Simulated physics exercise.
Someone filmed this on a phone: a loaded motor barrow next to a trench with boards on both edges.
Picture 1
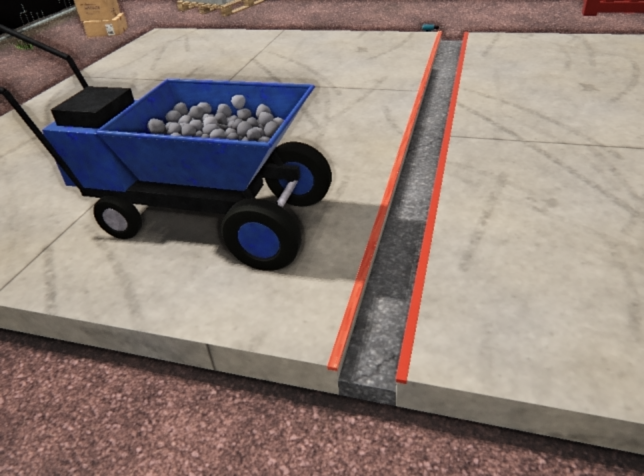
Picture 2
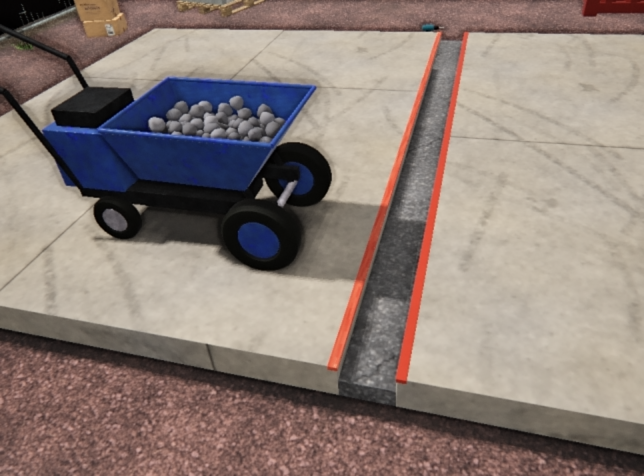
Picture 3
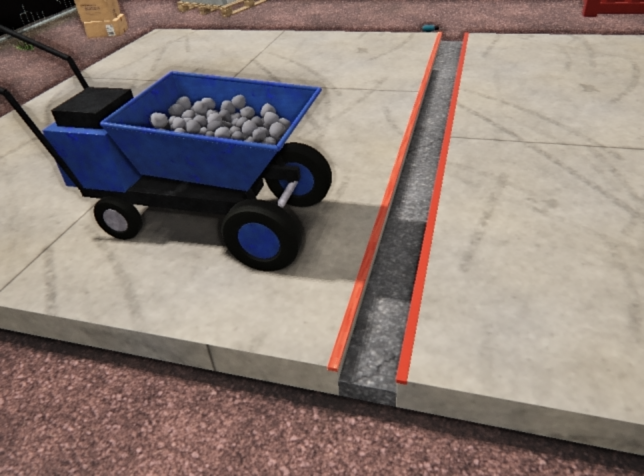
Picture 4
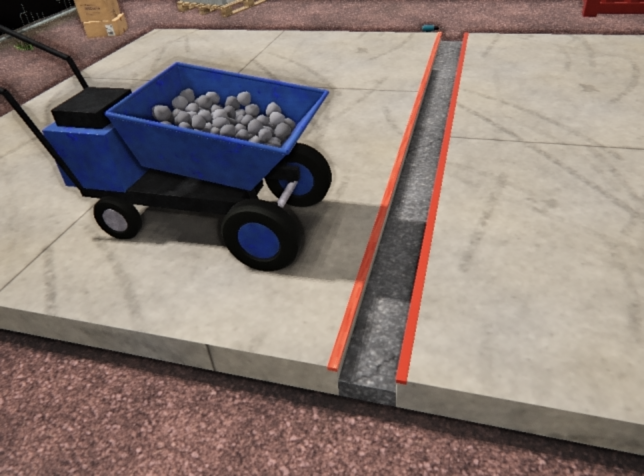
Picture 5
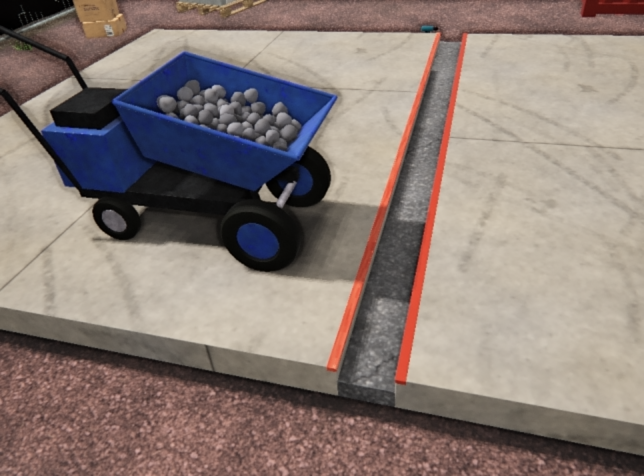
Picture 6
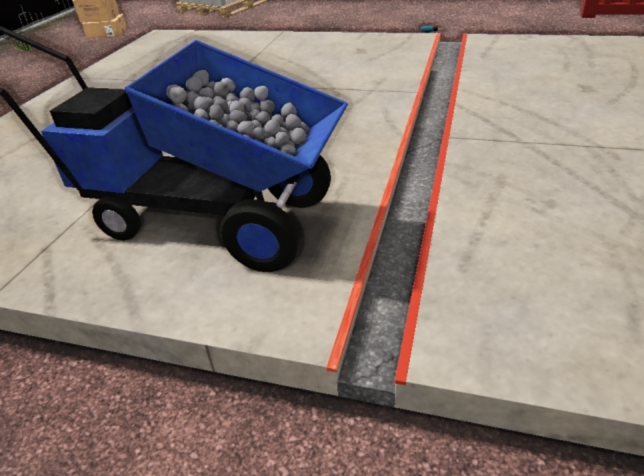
The blue skip on a small wheeled cart, loaded with round grey cobbles, tilted gradually forward to the right, its back end lifting while the wheels stayed put beside a narrow, red-edged trench.
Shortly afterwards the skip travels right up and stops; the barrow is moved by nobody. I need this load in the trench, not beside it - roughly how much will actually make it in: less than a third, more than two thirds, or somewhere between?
Somewhere between a third and two thirds.
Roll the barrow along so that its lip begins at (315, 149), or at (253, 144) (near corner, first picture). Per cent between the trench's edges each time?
10 % and 70 %.
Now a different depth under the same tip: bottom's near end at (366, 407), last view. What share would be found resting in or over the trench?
Around 70 percent.
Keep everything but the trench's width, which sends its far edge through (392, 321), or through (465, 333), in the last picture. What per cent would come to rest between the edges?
About 40 and 90 per cent.
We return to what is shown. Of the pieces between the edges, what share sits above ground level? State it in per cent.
Roughly 45 percent of them.
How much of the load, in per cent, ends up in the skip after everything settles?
Estimate: Near 0 %.
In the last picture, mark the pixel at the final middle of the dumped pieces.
Roughly at (414, 245), give or take.
Just after the last frame, skip tipped steeply; every one in the skip.
A moment on, skip tipped right over; the larger part in the skip; roughly a quarter in or heaped over the trench; just a few beyond it; just a few falling.
Further on, skip tipped right over; about a tenth in the skip; just a few short of the trench; roughly half in or heaped over the trench; roughly a third beyond it.
When it is over, skip tipped right over; just a few in the skip; just a few short of the trench; roughly half in or heaped over the trench; roughly a third beyond it.
